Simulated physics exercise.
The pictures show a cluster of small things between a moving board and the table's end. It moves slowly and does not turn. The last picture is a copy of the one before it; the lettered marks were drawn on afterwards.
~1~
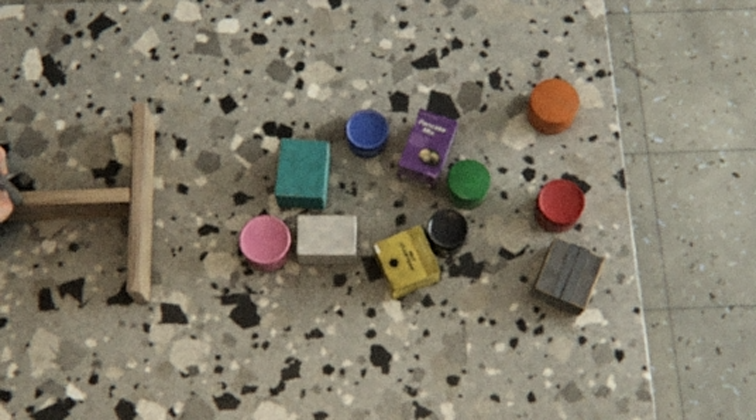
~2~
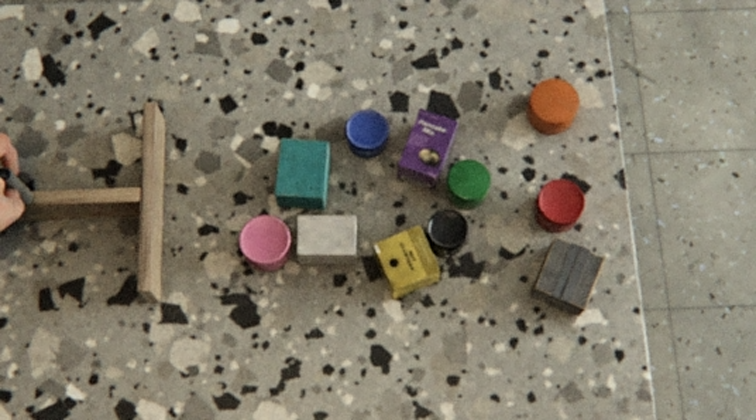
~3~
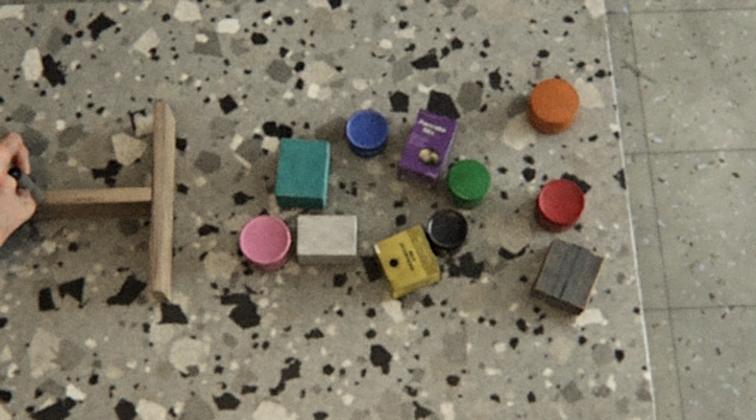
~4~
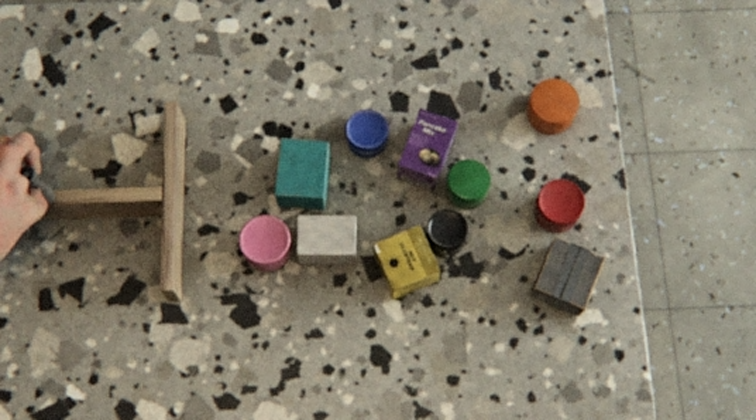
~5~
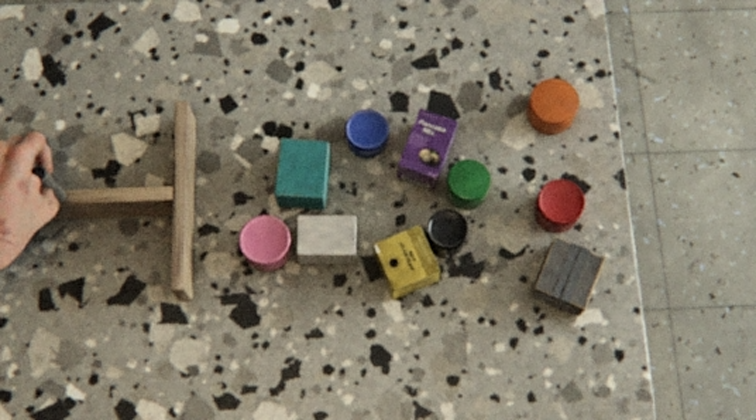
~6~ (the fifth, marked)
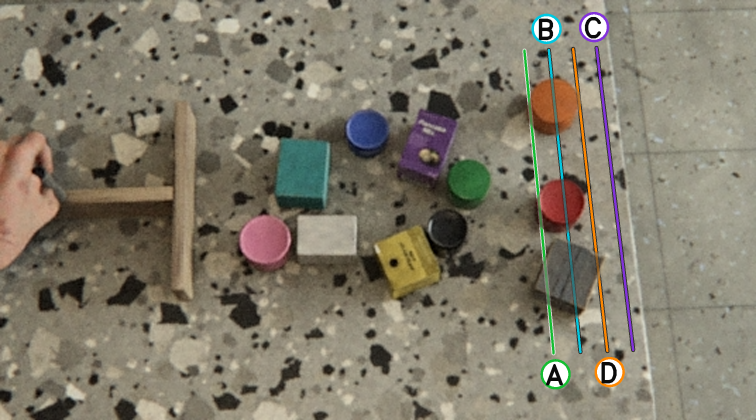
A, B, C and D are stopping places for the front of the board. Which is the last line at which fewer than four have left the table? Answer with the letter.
Line A.
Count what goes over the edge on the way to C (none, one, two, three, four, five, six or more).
Six or more.
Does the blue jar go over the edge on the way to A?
No.
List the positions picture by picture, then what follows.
The first picture shows white block (327, 240); purple packet (428, 150); turquoise block (303, 174).
The second picture shows board (147, 194); green pot (468, 185).
The third picture shows board (157, 193); black tub (447, 233).
The fourth picture shows board (169, 193); orange tin (553, 107).
The fifth picture shows board (179, 193); red jar (559, 206); grey box (567, 277); white block (327, 240).
On the copy, A at (538, 195); B at (564, 194); C at (614, 192); D at (589, 193).
On A. First, board (308, 188); black tub (473, 232); blue jar (378, 130).
Then, board (439, 183); red jar (577, 215); green pot (554, 178).
Finally, board (539, 179); green pot over the edge; orange tin over the edge; three fallen.
By contrast, B drops seven; C drops eleven; D drops seven.
